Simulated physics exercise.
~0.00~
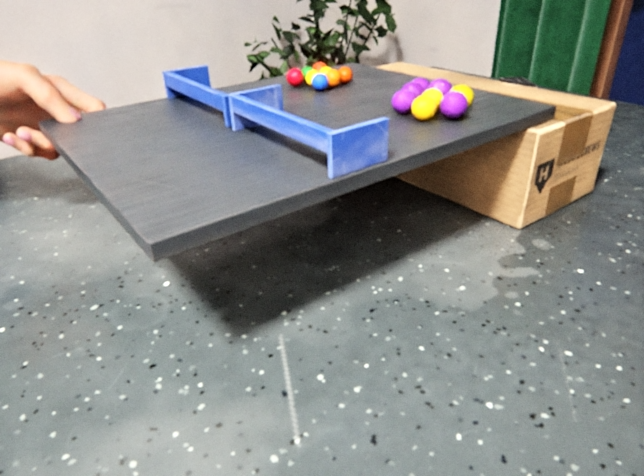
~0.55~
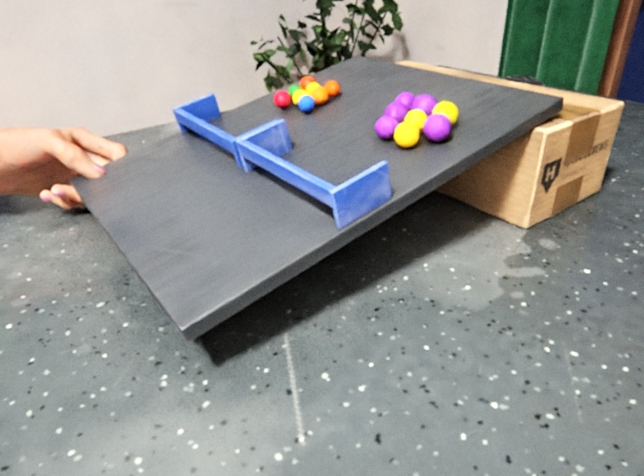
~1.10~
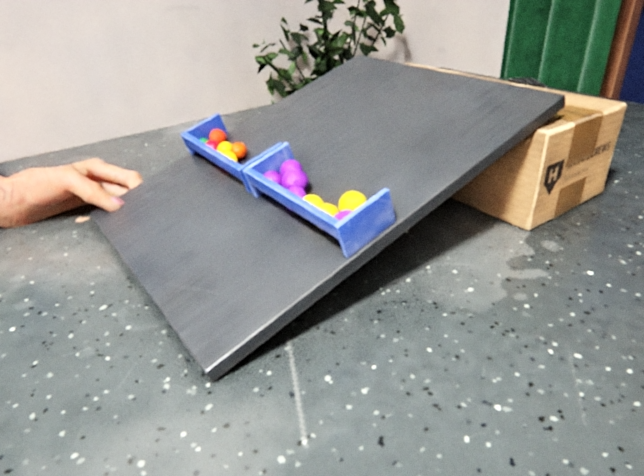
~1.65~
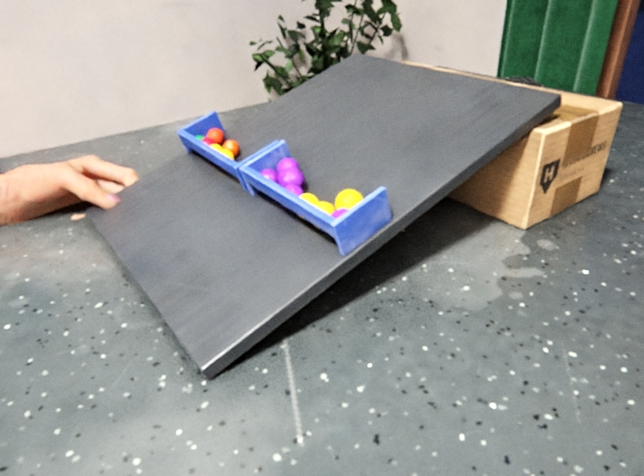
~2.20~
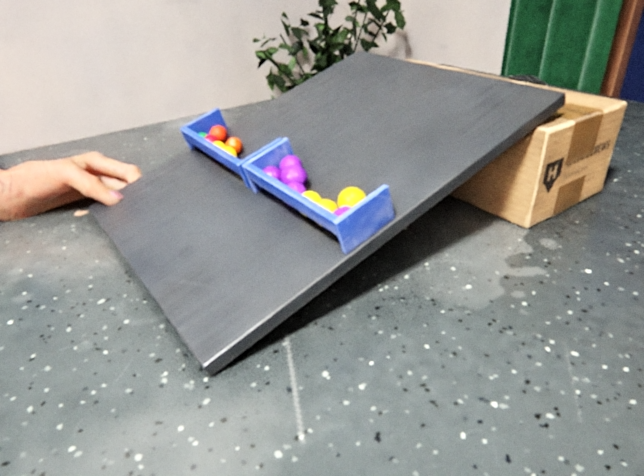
At first, a hand holds up the left end of a dark board whose other end rests on a wooden box, with two blue barriers fixed across it and two clusters of colourful balls sitting higher up. The hand lowers the held end, and the board slopes more steeply toward the counter. Both clusters start down the slope, staying loosely grouped. As the board comes down to the counter, the balls reach the blue barriers and are stopped. The hand stays by the lowered end, and both groups end gathered behind their barriers.
